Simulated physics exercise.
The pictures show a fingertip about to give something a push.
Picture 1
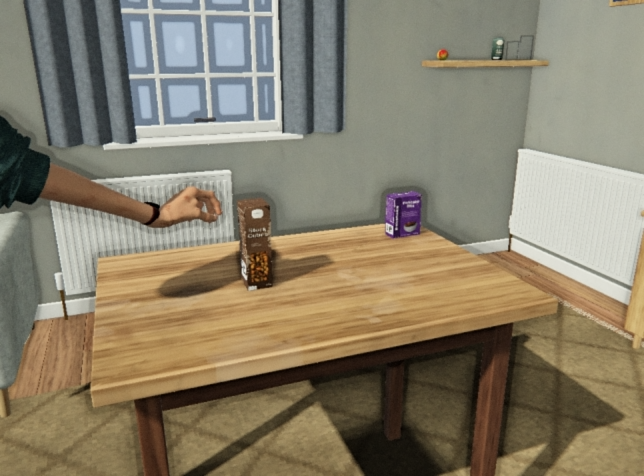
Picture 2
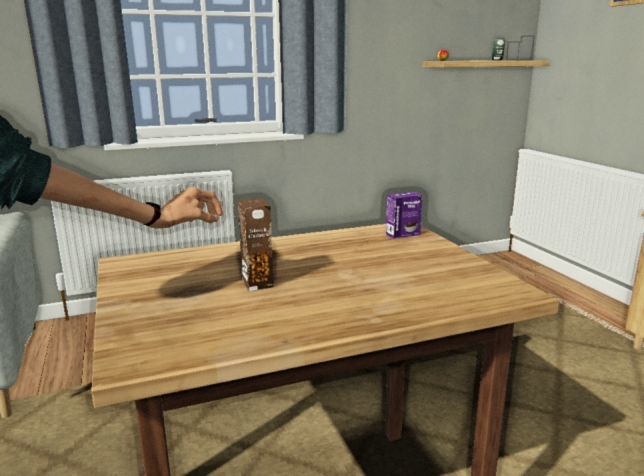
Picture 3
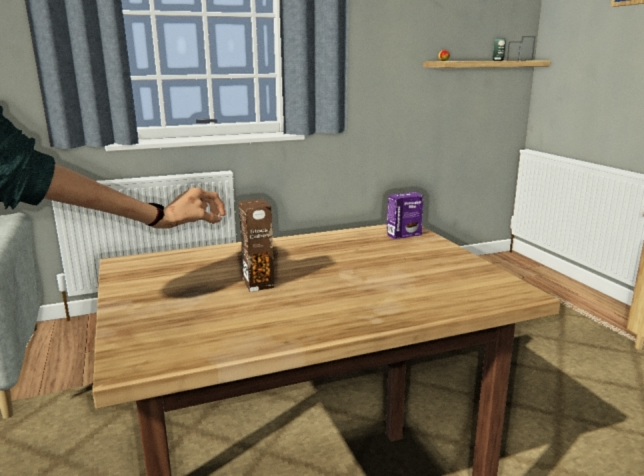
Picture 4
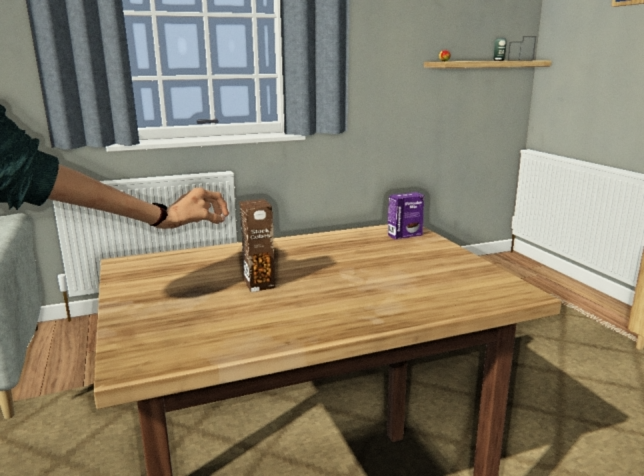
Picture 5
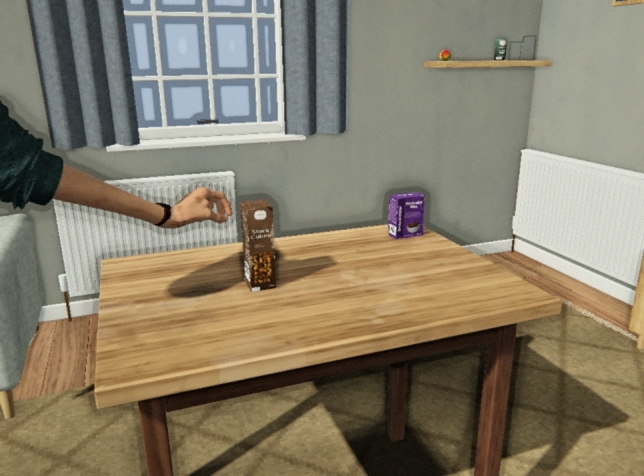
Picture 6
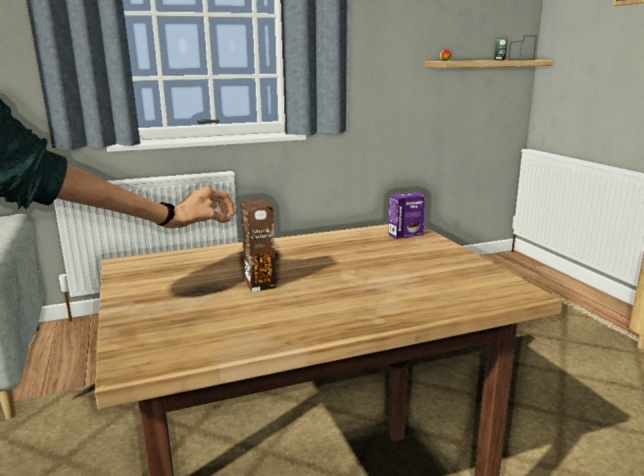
A hand hovers almost still beside a brown carton on a wooden table.
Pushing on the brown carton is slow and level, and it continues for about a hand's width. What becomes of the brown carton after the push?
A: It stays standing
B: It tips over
It tips over (B).
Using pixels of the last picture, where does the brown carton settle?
Pretty much around (315, 265), I'd say.
Then, 1.10 s later than the last frame, brown carton tilted by 24° near (276, 241).
Then, 1.40 s later than the last frame, brown carton on its side near (314, 266).
When it is over, lying over on the table, brown carton. End places, in pixels of the last picture, brown carton near (315, 265).
